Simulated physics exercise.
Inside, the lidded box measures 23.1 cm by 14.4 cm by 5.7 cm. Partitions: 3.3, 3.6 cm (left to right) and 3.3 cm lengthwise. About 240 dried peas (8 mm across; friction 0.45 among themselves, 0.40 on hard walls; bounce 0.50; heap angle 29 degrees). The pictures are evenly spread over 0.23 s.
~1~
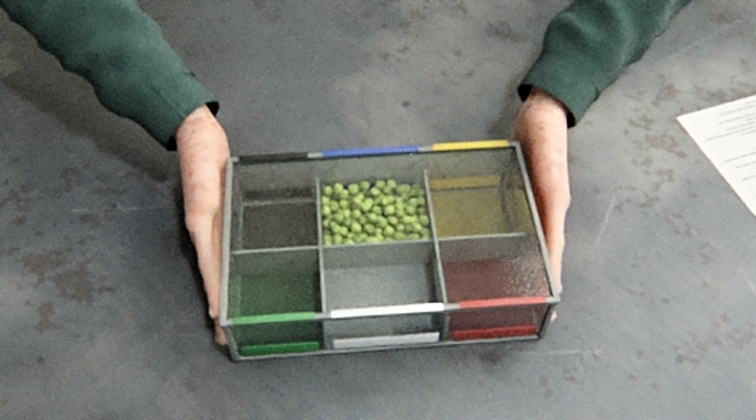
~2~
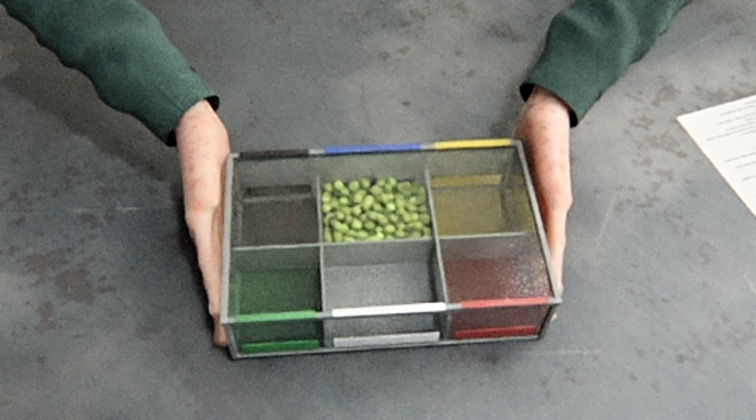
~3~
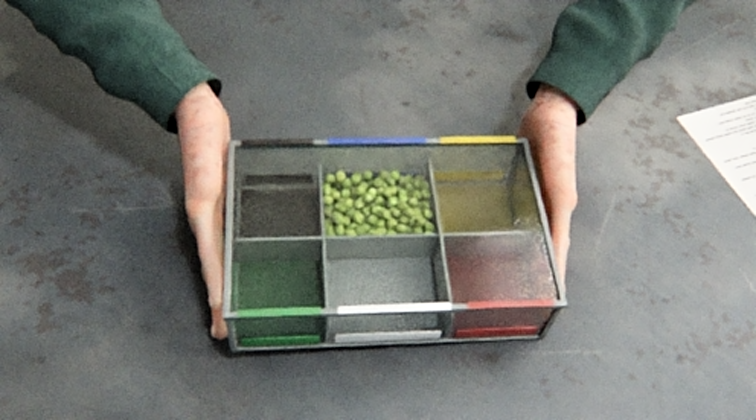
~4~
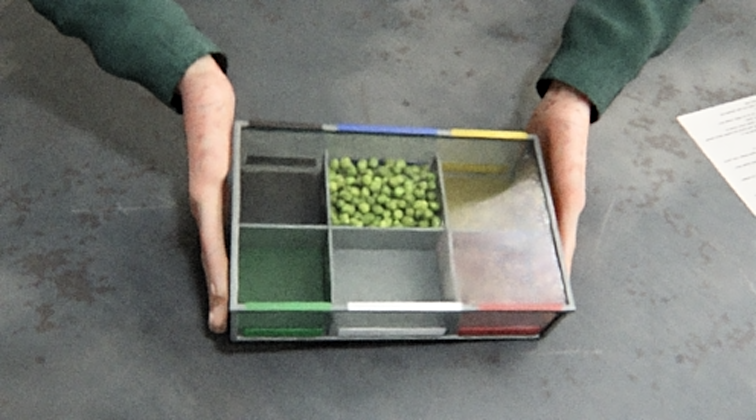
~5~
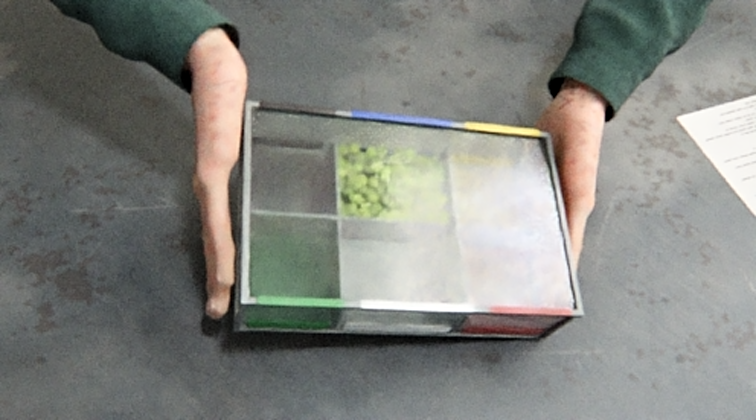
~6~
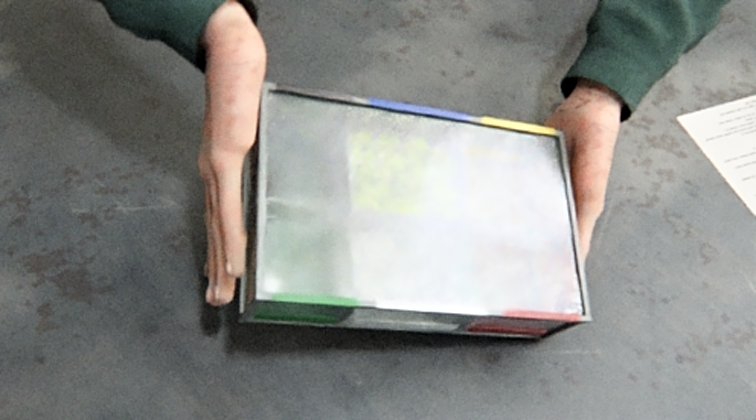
At the start, two hands in green sleeves hold a clear-lidded box of six compartments level on a grey surface, with green peas in the blue-marked back middle one. The hands then tilt the box increasingly toward its right front corner, and whitish glare spreads from the right across the lid, veiling the peas.
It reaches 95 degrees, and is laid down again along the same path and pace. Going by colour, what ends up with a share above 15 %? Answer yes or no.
Red: Yes, blue: Yes, green: No, yellow: No, white: No, black: No.
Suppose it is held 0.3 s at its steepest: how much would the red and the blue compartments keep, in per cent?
Then: Red 85; blue 10.
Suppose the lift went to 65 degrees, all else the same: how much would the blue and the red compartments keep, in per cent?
Blue 65, red 25.
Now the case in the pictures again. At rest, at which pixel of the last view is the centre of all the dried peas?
Around (488, 283).
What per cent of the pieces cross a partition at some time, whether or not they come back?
Roughly 80 per cent.
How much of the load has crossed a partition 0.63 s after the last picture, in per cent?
About 40 per cent.
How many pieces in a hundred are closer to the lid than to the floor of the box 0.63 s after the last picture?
Some 70 per cent.
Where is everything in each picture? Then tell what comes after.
In the first picture, box tilt 0 degrees, front corners at (226, 321) and (553, 299); blue 100 %.
In the second picture, box tilt 1 degrees, front corners at (227, 319) and (555, 299).
In the third picture, box tilt 5 degrees, front corners at (230, 314) and (560, 302), lowest corner right front.
In the fourth picture, box tilt 11 degrees, front corners at (236, 305) and (568, 306), lowest corner right front.
In the fifth picture, box tilt 18 degrees, front corners at (247, 299) and (576, 311), lowest corner right front.
In the sixth picture, box tilt 24 degrees, front corners at (262, 294) and (584, 317), lowest corner right front; blue 100 %.
Then, 0.63 s after the last picture, tilt 94 degrees; red 30 %, blue 60 %, yellow 5 %, white 5 %.
Then, 1.04 s after the last picture, tilt 39 degrees; red 70 %, blue 20 %, yellow 5 %.
Then, 1.54 s after the last picture, tilt 0 degrees; red 70 %, blue 20 %, yellow 5 %.
In the end, red 70 %, blue 20 %, green 0 %, yellow 5 %, white 0 %, black 0 %.
